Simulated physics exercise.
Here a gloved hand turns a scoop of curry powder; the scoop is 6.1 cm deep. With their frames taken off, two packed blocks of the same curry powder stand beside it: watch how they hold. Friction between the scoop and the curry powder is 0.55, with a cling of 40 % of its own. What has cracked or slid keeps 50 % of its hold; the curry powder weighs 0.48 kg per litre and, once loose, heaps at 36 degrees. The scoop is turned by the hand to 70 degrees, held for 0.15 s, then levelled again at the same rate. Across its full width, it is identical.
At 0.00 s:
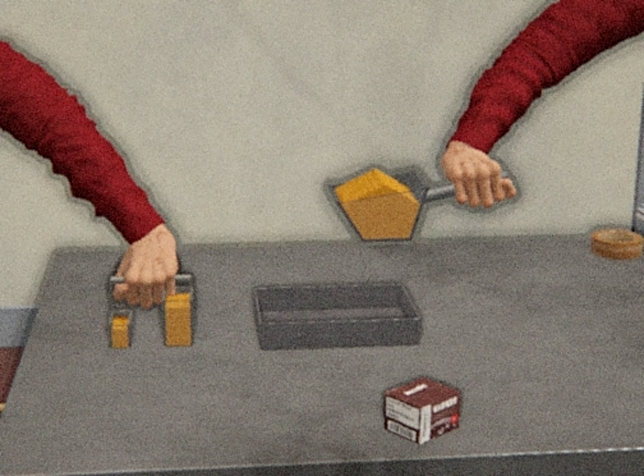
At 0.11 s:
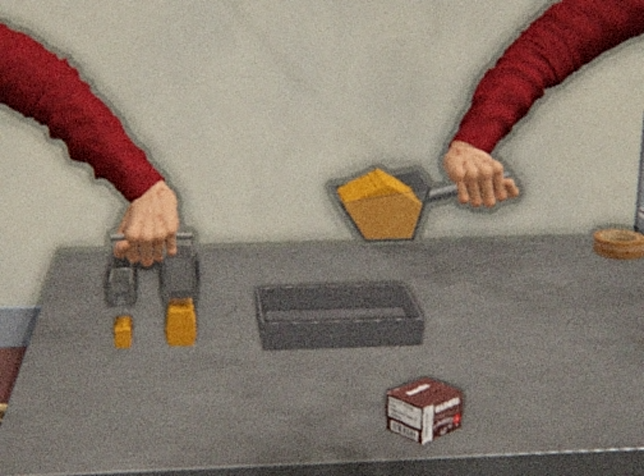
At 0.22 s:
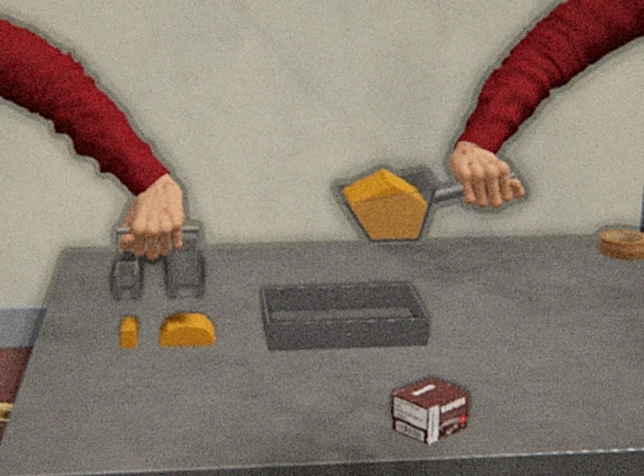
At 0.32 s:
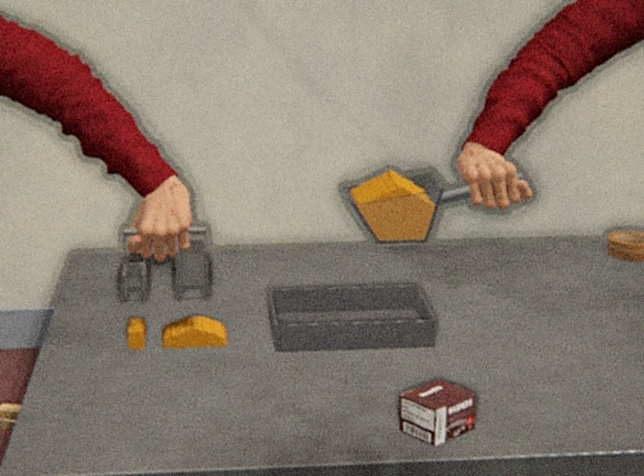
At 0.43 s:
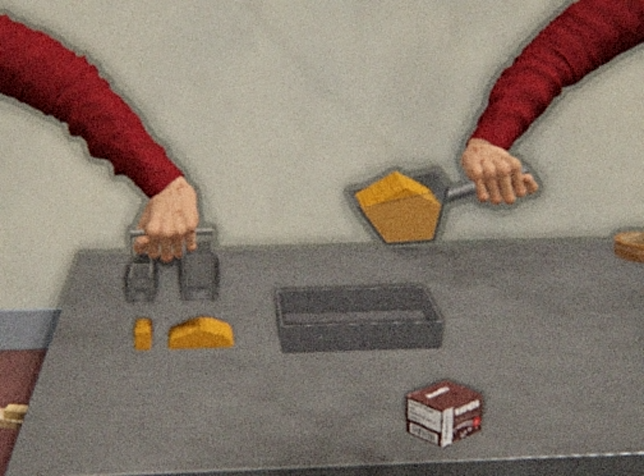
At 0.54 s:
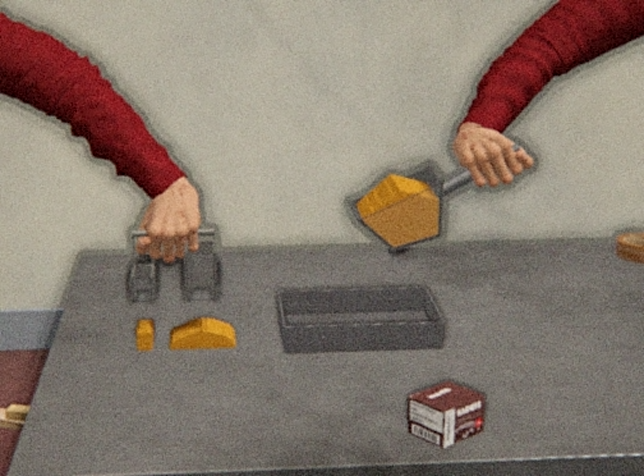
A hand on the left lifted a metal frame off two blocks of yellow powder, and the taller one slumped into a low mound, before the right hand slightly tilted a full scoop downward.
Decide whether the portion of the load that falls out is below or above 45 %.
Looks like the result lands north of 45 per cent.
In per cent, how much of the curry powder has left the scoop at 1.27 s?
That share is about 50 %.
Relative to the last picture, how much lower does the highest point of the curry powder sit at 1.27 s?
Roughly 3.5 cm.
By 0.87 s, the scoop is at 59 degrees and 0 % has left it.
By 1.27 s, the scoop is at 66 degrees and 49 % has left it.
By 1.67 s, the scoop is at 15 degrees and 54 % has left it.
By 2.06 s, the scoop is at 0 degrees and 54 % has left it.
By 2.16 s, at the end, the scoop is at 0 degrees and 54 % has left it.
